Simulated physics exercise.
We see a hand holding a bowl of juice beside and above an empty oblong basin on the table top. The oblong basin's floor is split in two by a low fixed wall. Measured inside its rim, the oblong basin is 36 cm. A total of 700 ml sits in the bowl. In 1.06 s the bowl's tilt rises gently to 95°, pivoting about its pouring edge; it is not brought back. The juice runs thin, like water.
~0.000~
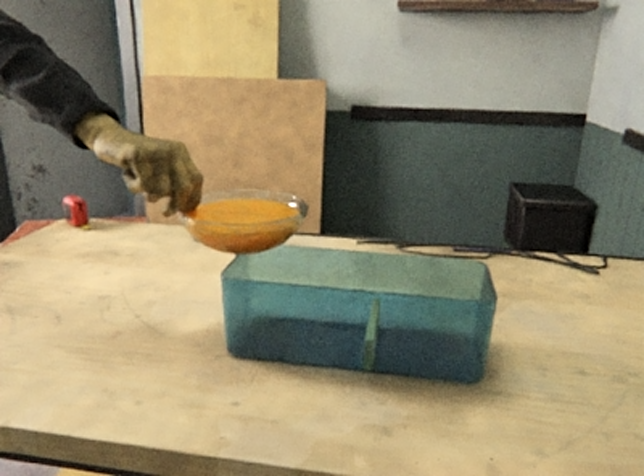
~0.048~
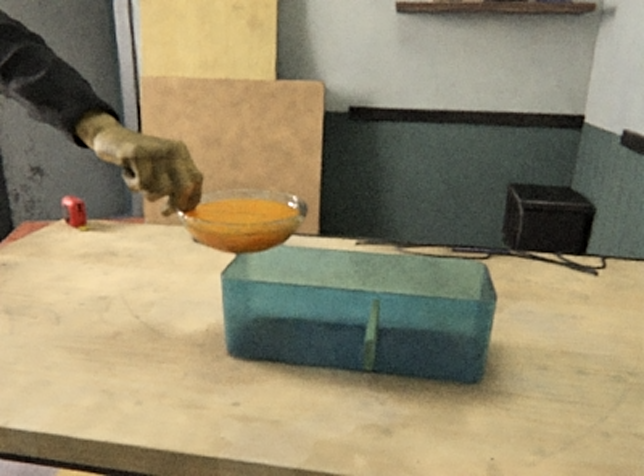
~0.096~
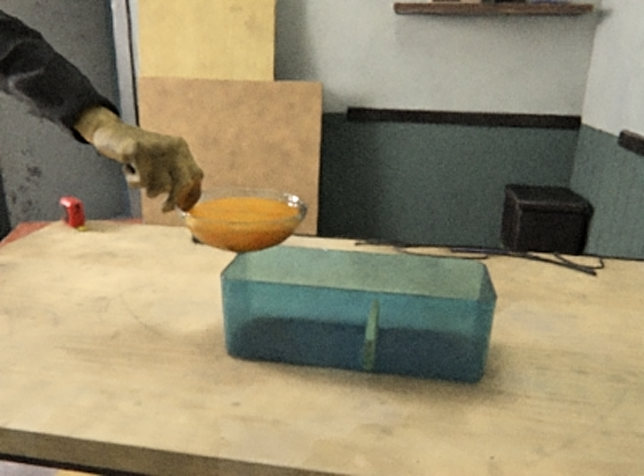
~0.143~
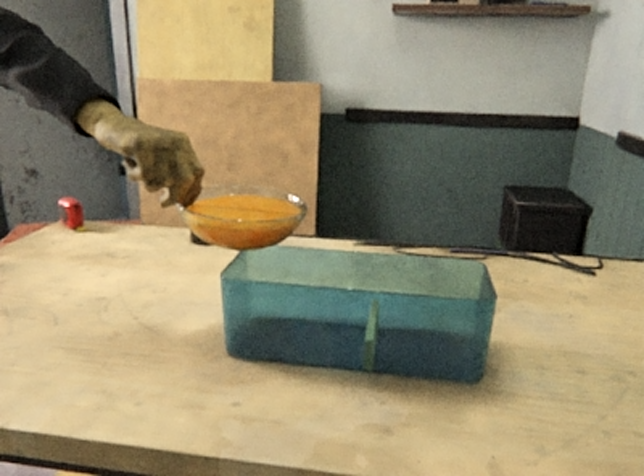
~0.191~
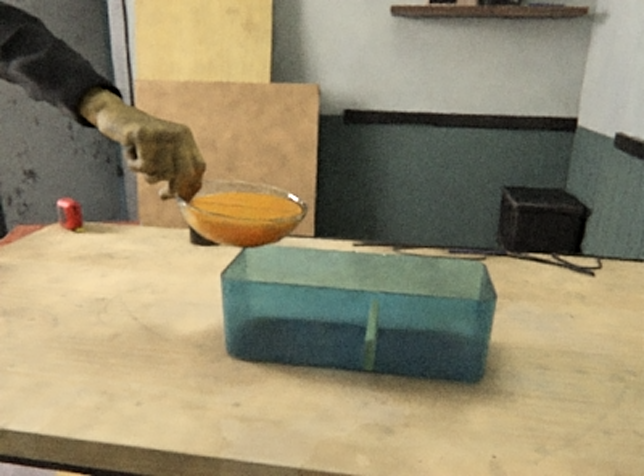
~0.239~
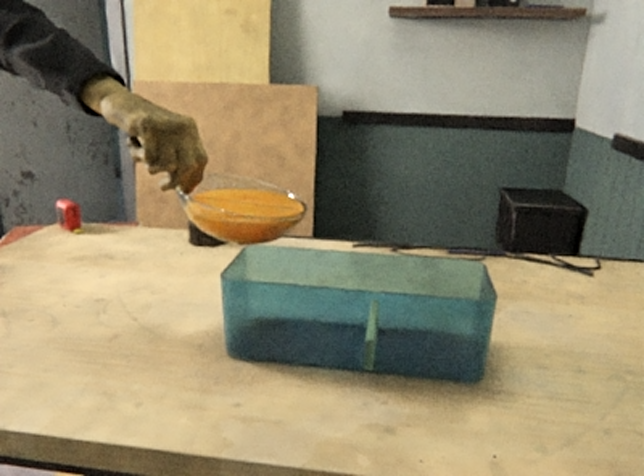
A hand slowly tilts a glass bowl of orange juice above an oblong blue-green basin.
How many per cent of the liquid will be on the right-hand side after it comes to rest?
Some 53 per cent will be on the right-hand side.
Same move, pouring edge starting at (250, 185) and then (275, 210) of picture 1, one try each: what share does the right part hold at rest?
Some 10 and 5 per cent, in that order.
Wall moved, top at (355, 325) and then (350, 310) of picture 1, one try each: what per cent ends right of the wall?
The first try gives 75 percent and the second 85 percent.
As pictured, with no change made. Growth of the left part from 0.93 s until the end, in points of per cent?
Around 4 in a hundred.
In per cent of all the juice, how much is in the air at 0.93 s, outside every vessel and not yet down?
Around 5 per cent of the liquid is in flight.
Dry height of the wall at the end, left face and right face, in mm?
About 34 mm left, about 26 mm right.
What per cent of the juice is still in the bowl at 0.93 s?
I reckon near 0 per cent still sits there.
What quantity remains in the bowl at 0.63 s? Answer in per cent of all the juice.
Roughly 34 percent.
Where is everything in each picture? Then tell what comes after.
It leans 0°; its right rim is at (306, 211); the juice meets the walls at (189, 209) and (302, 217); the oblong basin's rim runs from (234, 260) to (491, 282); the wall's top is at (373, 318), in the first frame.
It leans 0°; its right rim is at (306, 212); the juice meets the walls at (189, 209) and (302, 217), in the second frame.
It leans 2°; its right rim is at (306, 212); the juice meets the walls at (189, 207) and (302, 216), in the third frame.
It leans 4°; its right rim is at (306, 212); the juice meets the walls at (189, 205) and (303, 214), in the fourth frame.
It leans 7°; its right rim is at (306, 212); the juice meets the walls at (189, 201) and (303, 212), in the fifth frame.
It leans 11°; its right rim is at (305, 212); the juice meets the walls at (191, 196) and (304, 208), in the sixth frame.
By 0.63 s the tilt is 62° and 33 per cent is still to pour, 23 is left of the wall and 1 right of it.
By 0.93 s the tilt is 91° and 0 per cent is still to pour, 42 is left of the wall and 53 right of it.
By 1.23 s the tilt is 95° and 0 per cent is still to pour, 46 is left of the wall and 53 right of it.
By 1.56 s the tilt is 95° and 0 per cent is still to pour, 46 is left of the wall and 53 right of it.
At rest 46 per cent lies left of the wall, 53 right of it and 1 outside.
